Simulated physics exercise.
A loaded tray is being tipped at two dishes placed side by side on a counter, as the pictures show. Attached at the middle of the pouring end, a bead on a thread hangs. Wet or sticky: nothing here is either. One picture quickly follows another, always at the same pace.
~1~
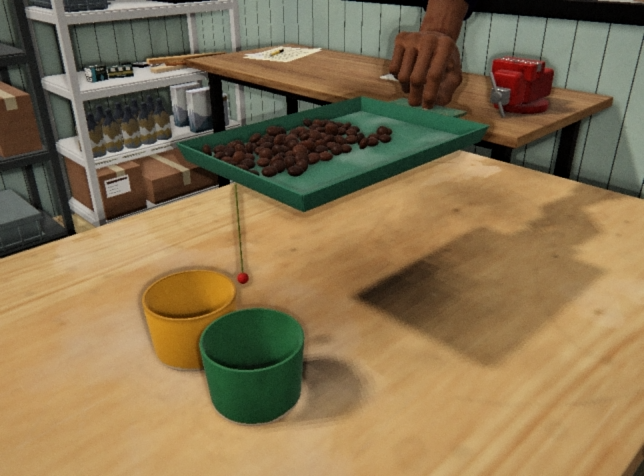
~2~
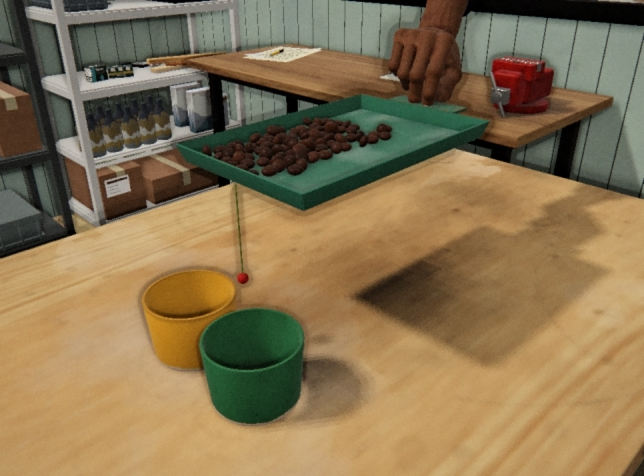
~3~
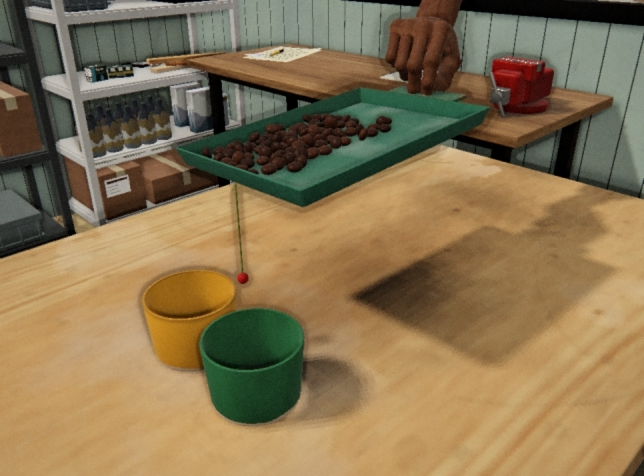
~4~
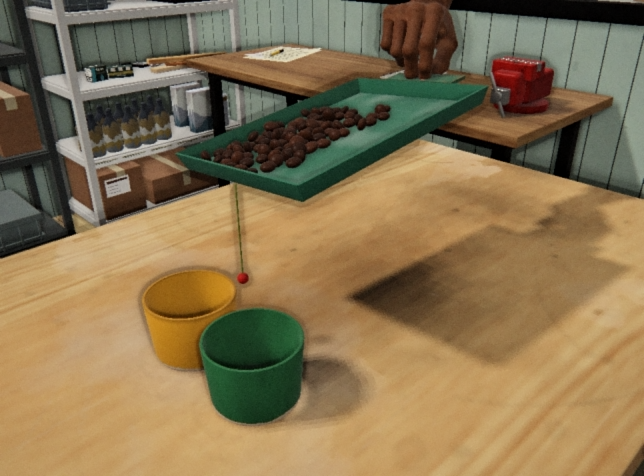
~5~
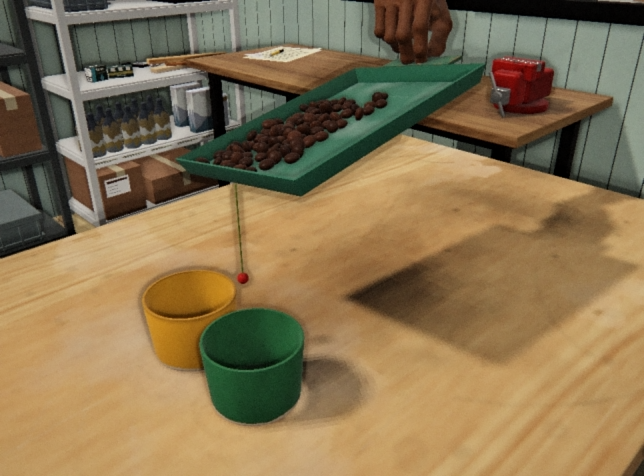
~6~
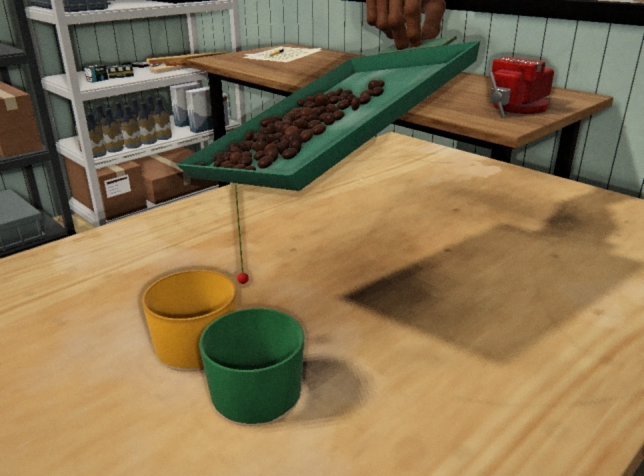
In this clip, a hand at the far end of a green tray of small brown pieces starts low and then rises, tilting the tray increasingly, while the yellow and green dishes and the hanging red bead stay still.
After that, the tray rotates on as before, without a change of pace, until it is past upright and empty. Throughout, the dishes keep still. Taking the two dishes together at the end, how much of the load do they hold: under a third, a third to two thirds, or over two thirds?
So the dishes end up with below a third of the load.
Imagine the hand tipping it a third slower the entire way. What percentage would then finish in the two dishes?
Roughly 20 percent, give or take.
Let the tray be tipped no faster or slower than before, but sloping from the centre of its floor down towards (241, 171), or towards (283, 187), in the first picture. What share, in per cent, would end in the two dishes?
About 60 % and about 70 %.
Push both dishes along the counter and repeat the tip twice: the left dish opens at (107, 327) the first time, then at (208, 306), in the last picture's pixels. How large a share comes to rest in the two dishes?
0 and 0 in a hundred.
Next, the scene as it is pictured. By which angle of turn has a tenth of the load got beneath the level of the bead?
At about 85°.
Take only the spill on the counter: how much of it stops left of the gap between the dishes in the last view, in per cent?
Close to 80 %.
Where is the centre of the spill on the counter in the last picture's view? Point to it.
Middle in the last view: Roughly (186, 303).
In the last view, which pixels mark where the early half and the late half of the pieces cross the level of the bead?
Near (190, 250) to start, and near (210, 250) afterwards.
Soon, tray tipped steeply; nearly all on the tray; a stray few in the left dish; a stray few in the air.
A while on, tray tipped past a quarter turn; a stray few on the tray; about a quarter in the left dish; most outside both; a small part in the air.
Towards the end, tray tipped past a quarter turn; about a quarter in the left dish; most outside both.
Finally, tray tipped past a quarter turn; none in the right dish; about a quarter in the left dish; most outside both.
